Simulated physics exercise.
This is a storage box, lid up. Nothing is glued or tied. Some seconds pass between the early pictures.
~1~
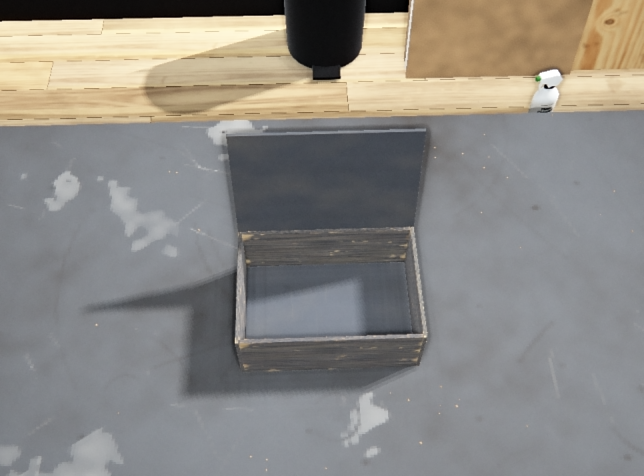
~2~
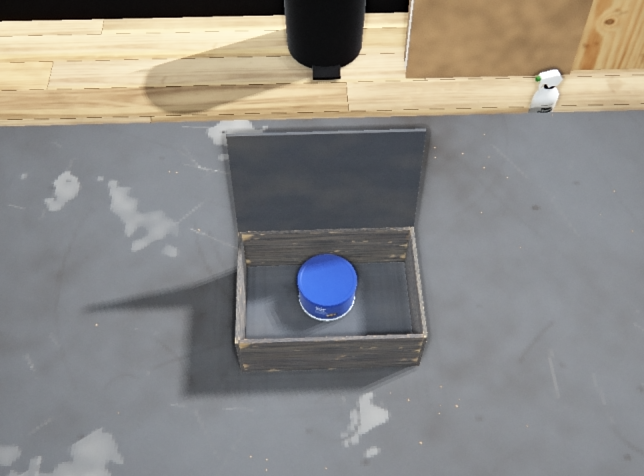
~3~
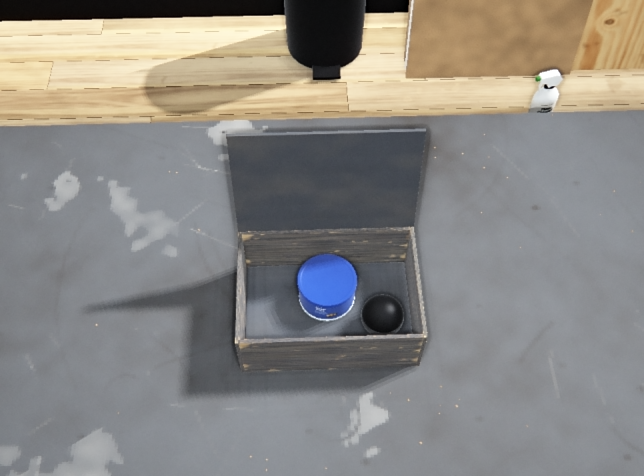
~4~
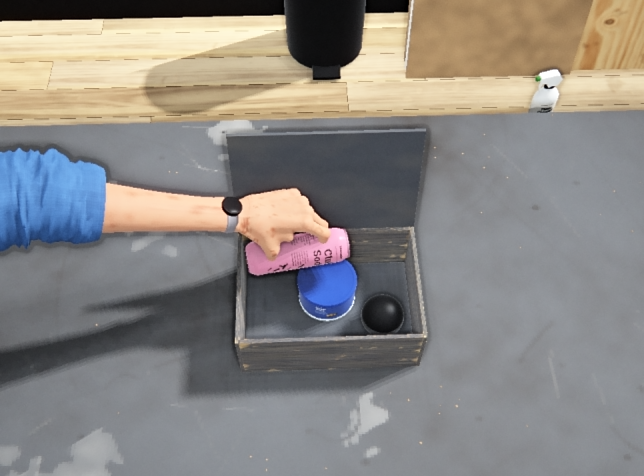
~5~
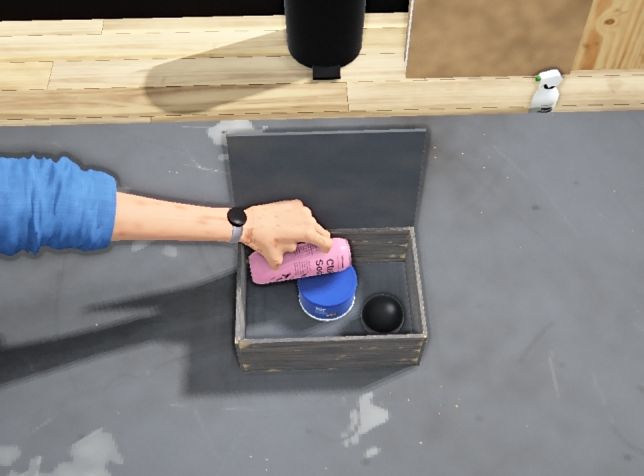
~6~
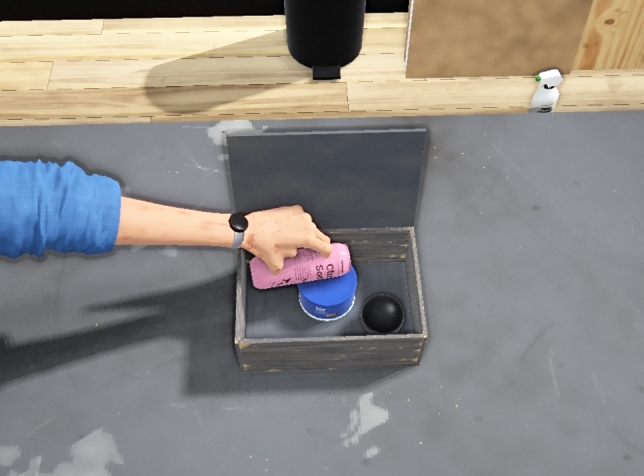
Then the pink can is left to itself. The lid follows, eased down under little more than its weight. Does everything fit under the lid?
It will not close.
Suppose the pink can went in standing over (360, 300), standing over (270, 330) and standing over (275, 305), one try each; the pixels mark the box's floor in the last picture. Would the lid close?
In the first case it will not close; in the second case it will not close; in the third case it will not close.
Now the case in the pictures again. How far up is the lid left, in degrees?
About 18°.
Then, 1.20 s after the last picture, lid starting down.
Then, 1.60 s after the last picture, lid 59° above the rim.
Then, 2.00 s after the last picture, lid 29° above the rim.
At rest, lid 18° above the rim; all 3 in place. Seen from the same camera at the end, pink can near (299, 263).
